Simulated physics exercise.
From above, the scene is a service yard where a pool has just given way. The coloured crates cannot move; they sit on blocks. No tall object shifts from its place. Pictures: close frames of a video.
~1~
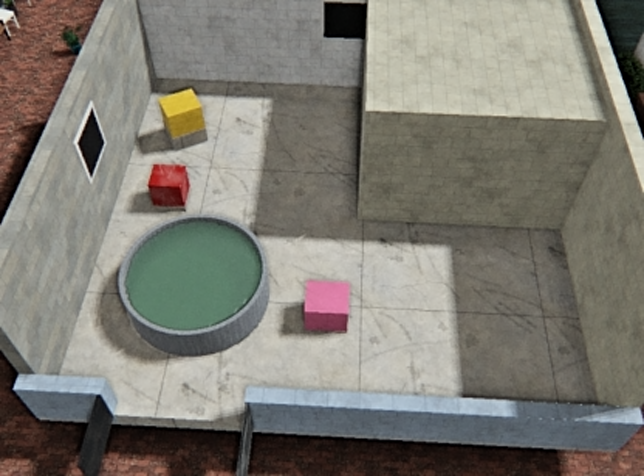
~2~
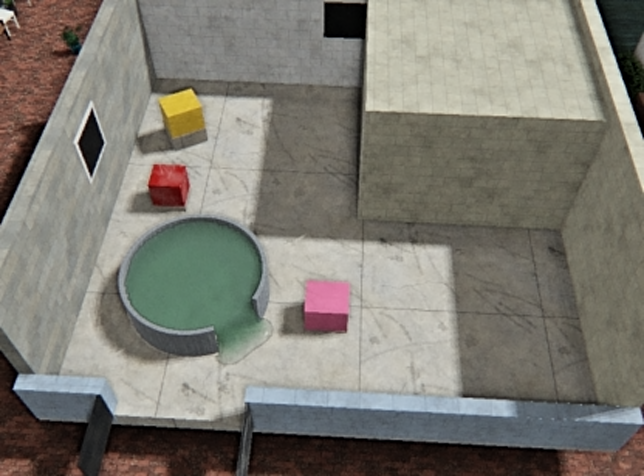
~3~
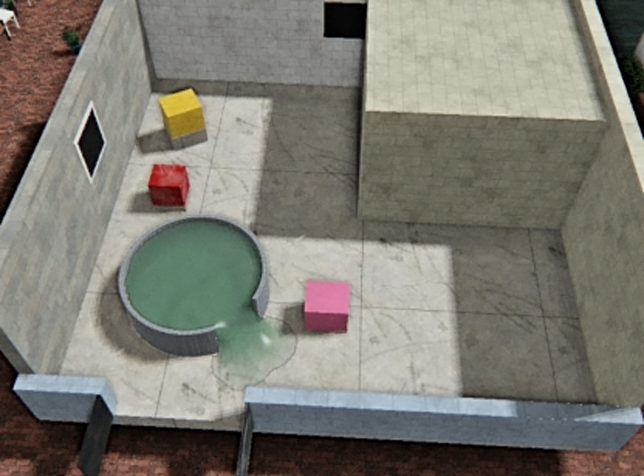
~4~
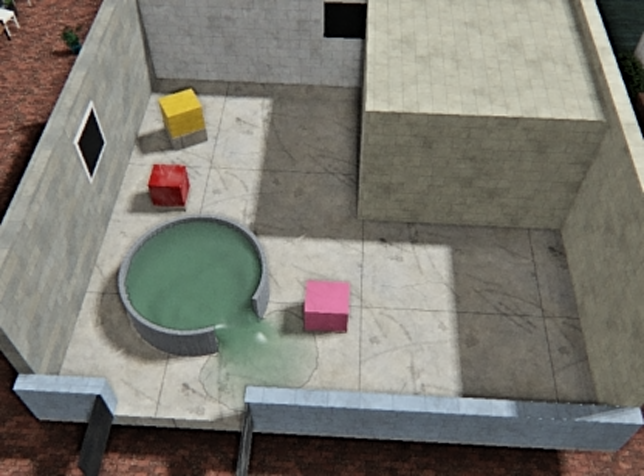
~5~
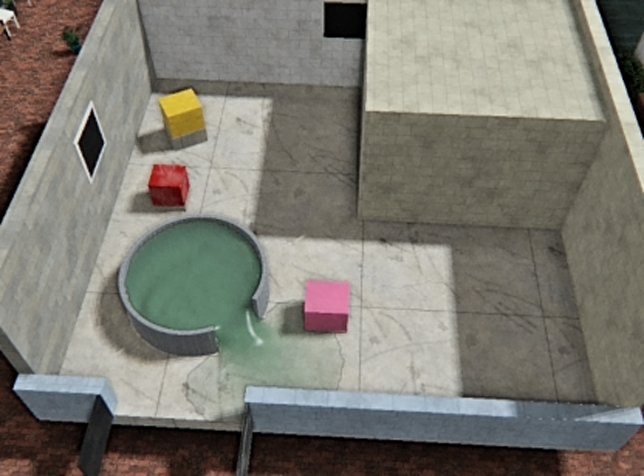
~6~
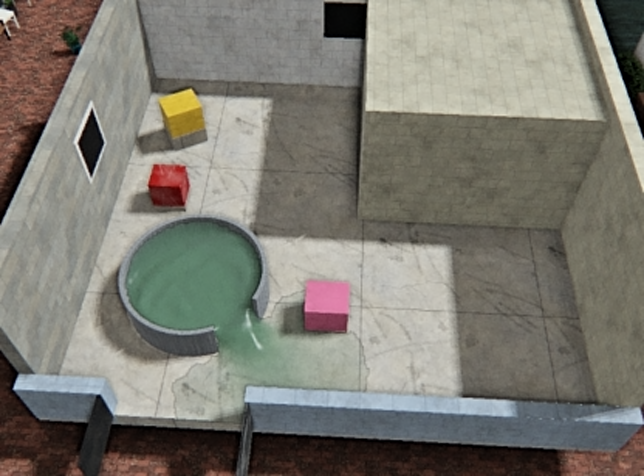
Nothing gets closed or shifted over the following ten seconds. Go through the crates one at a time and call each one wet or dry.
The yellow crate is dry. The red crate is dry. The pink crate is wet.
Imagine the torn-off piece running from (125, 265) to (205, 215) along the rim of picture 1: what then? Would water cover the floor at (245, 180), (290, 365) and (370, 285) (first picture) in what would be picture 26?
The first point is swamped, the second unwetted, the third unwetted.
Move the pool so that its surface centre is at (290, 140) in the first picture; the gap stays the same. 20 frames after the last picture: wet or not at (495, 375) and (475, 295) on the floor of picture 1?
In order: Inundated and inundated.
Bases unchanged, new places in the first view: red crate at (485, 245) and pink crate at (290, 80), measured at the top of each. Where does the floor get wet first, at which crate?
Red-painted one.
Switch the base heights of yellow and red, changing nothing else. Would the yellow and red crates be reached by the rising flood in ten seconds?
Briefly, the yellow crate is left untouched and the red crate is left untouched.
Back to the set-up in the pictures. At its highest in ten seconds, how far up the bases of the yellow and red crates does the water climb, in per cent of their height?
Roughly 10 per cent for the first, 50 per cent for the second.
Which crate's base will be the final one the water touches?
The yellow crate comes last.
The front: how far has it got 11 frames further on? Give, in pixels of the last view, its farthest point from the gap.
The front's farthest point is close to (597, 427).
A moment on, water covers 15 % of the floor; the yellow crate not reached, the red crate not reached, the pink crate water round its plinth.
Next, water covers 20 % of the floor; the yellow crate not reached, the red crate not reached, the pink crate water round its plinth.
Then, water covers 25 % of the floor; the yellow crate not reached, the red crate not reached, the pink crate water round its plinth.
Later, water covers 40 % of the floor; the yellow crate not reached, the red crate not reached, the pink crate water round its plinth.
In the end, water covers 55 % of the floor; the yellow crate stayed above the water, the red crate stayed above the water, the pink crate was topped.
